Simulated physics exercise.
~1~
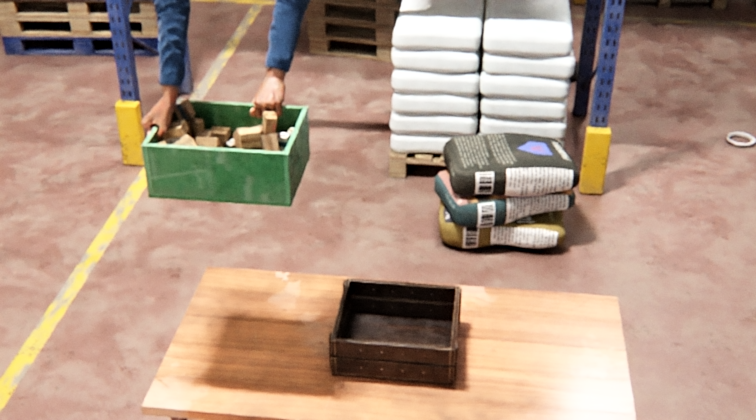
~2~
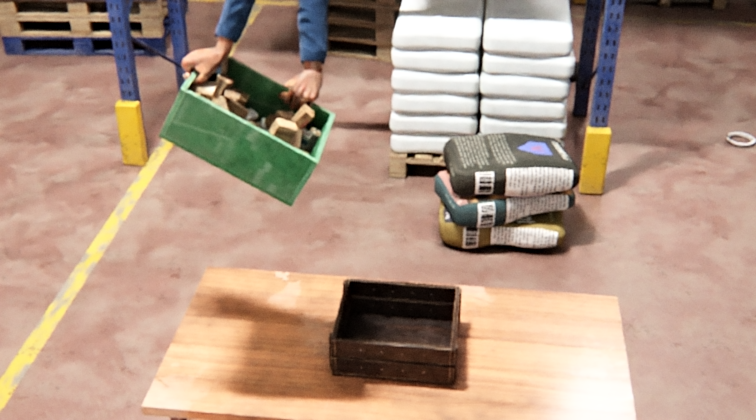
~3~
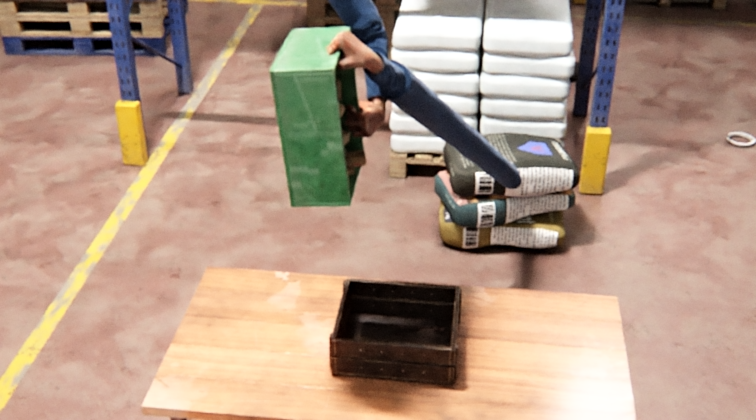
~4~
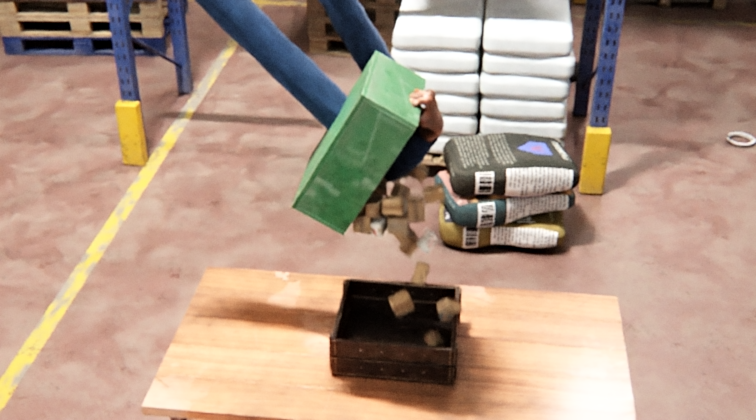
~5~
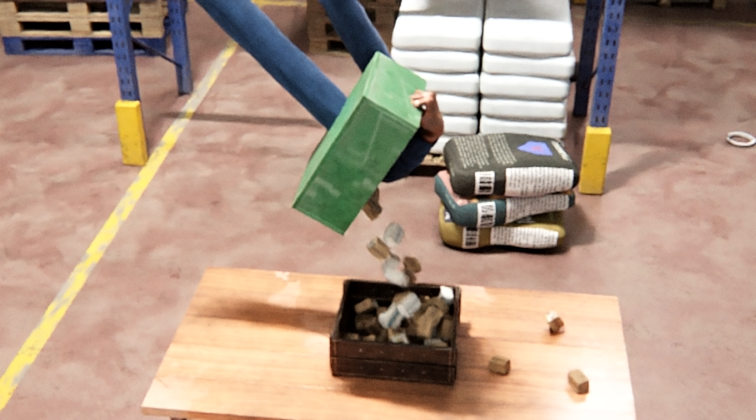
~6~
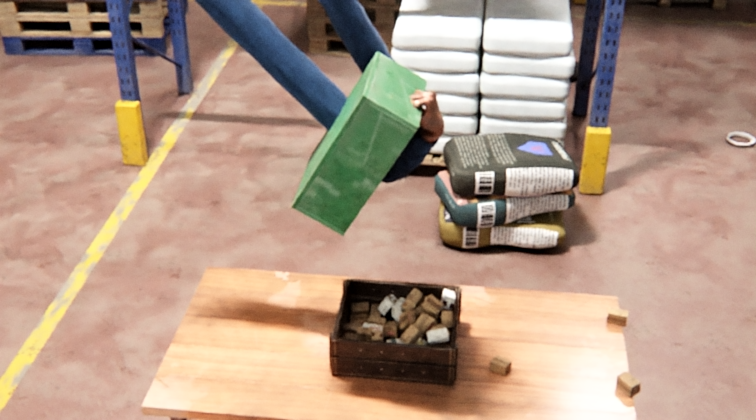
A green crate full of small brown and pale blocks is held by two hands above a wooden table in a warehouse, seen from slightly above. On the table sits a dark wooden tray, with stacked white sacks, a few darker bags and blue rack posts behind. The arms lift the crate, swing it rightward and tip it steeply over the tray. Blocks pour out in a stream and fill the tray, while a few land on the tabletop to the right. Finally the crate hangs tilted and still, most blocks lying in the tray and three outside it.
